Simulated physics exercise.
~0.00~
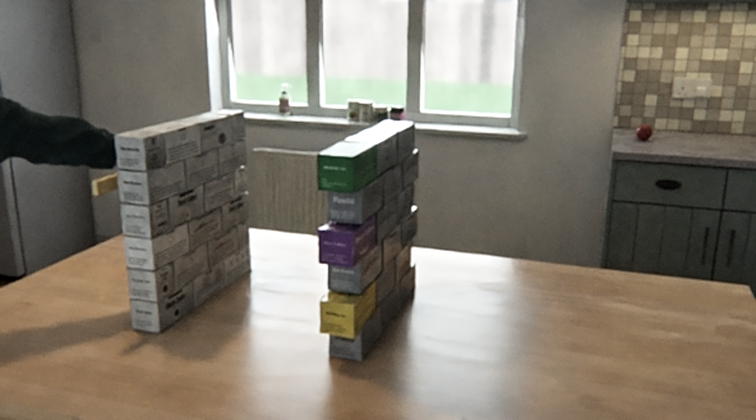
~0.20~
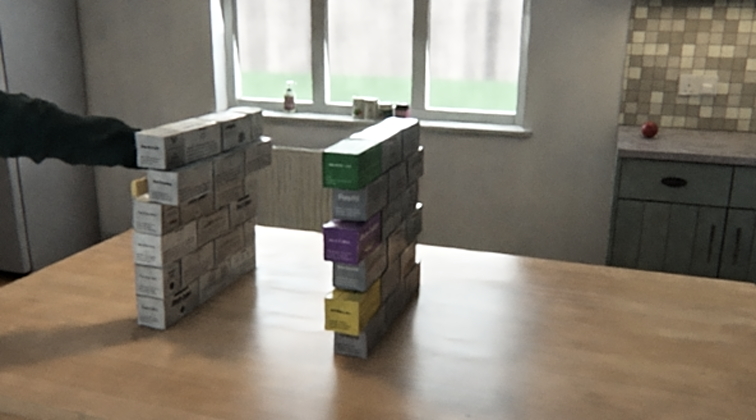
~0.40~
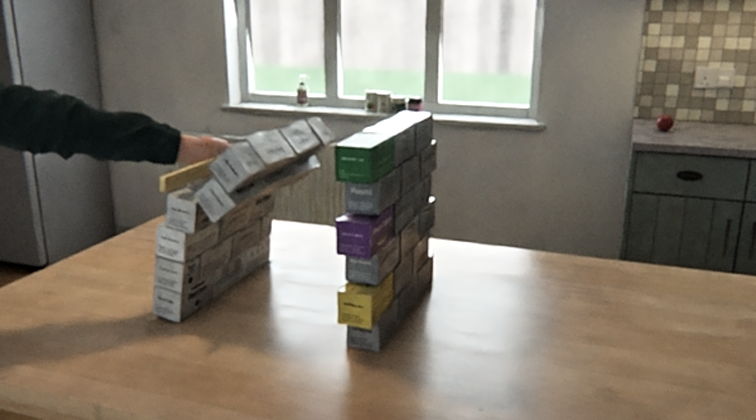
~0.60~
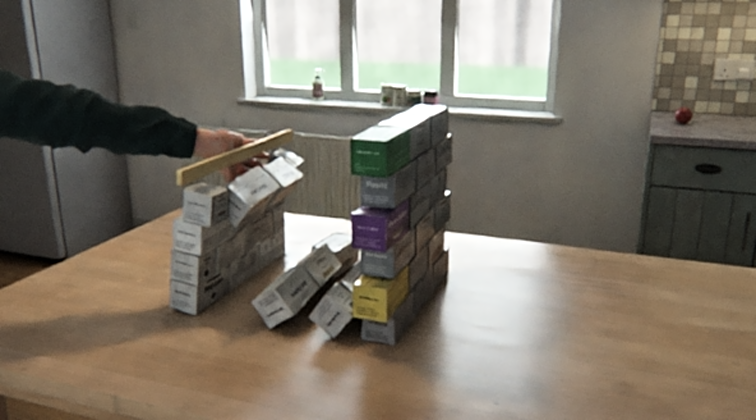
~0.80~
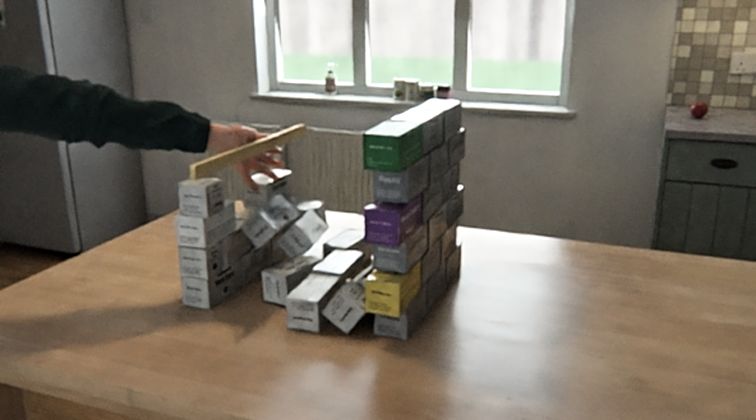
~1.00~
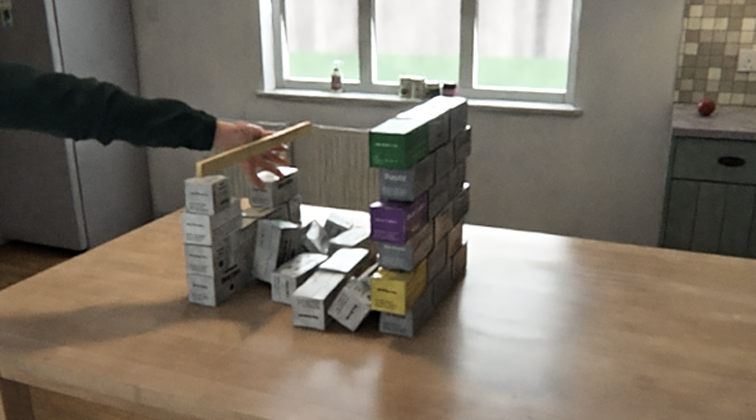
A hand in a dark sleeve pushes a wooden batten against the back of the left of two thin walls of stacked packets on a kitchen table. The pale wall's upper rows shift right, then tip over together toward the aisle. They break apart as they fall, and packets tumble into the gap, some landing against the foot of the second wall. The batten stops while the last pieces settle in a heap. A stepped part of the pale wall still stands, and the second wall remains upright, its green, purple and yellow packets still in place.
